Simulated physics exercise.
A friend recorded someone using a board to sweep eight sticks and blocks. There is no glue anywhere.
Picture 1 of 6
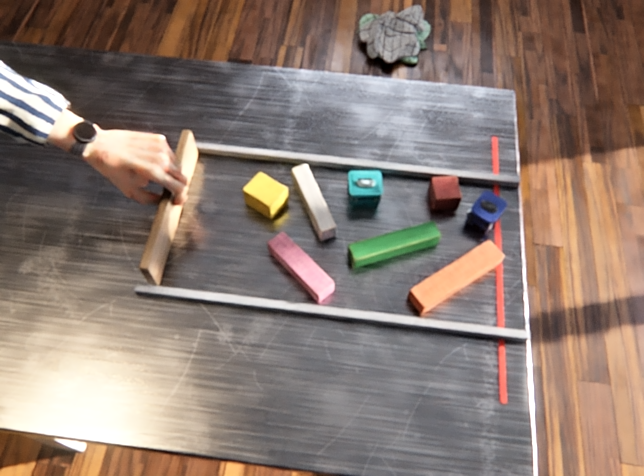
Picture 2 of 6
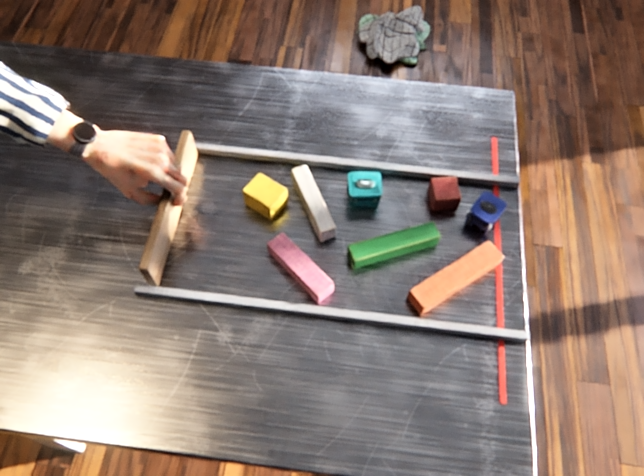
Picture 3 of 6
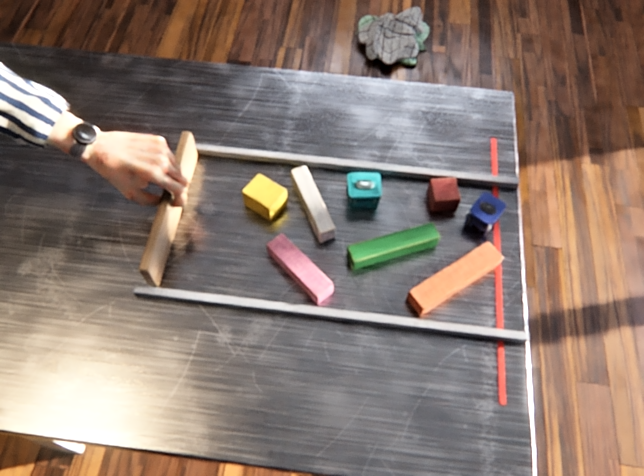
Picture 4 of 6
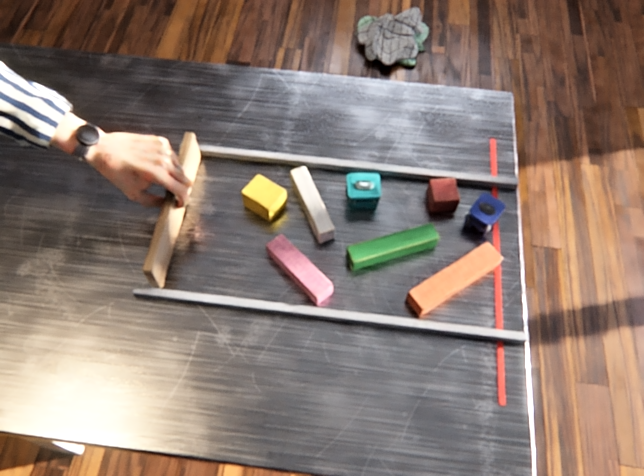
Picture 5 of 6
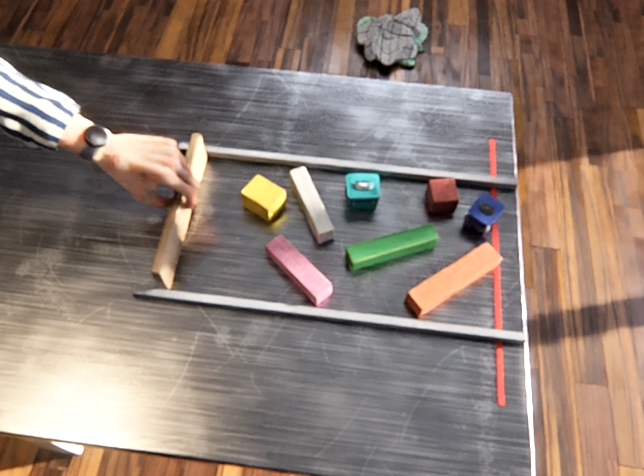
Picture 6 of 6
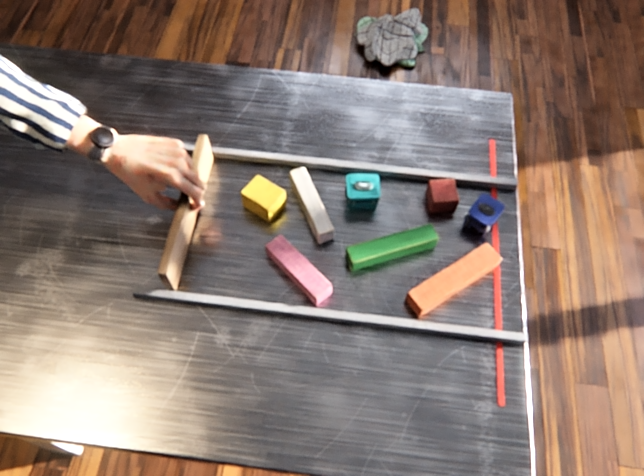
The footage shows a hand holding a wooden board upright at the left of a dark table, then sliding it slightly right between two rails, while the eight colourful blocks and bars ahead of it stay still.
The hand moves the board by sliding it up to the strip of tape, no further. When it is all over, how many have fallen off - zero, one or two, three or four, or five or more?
The pieces lost over the edge are more than four.
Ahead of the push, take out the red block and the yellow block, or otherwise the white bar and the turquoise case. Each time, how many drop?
Fallen: 4 in the first try, 3 in the other.
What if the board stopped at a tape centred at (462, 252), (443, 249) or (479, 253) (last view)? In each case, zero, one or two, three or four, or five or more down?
So, tape by tape, it's three or four, then one or two, then more than four.
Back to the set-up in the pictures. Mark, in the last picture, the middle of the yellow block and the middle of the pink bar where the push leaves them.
Around (516, 220) and around (510, 294).
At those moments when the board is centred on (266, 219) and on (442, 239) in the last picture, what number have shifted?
By the first moment it's 2, by the second it's 8.
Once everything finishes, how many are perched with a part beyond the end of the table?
That'd be 1.
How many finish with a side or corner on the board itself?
2 in contact.
A little later, none off yet; blue case at rest near (484, 215); orange bar at rest near (454, 279); red block at rest near (442, 196).
Next, none off yet; blue case shifted about its own width near (508, 225); orange bar moving near (464, 280); red block shifted well along near (499, 198).
When it is over, the number that fall off is five or more; down, white bar, turquoise case, green stick, red block, orange bar and blue case.
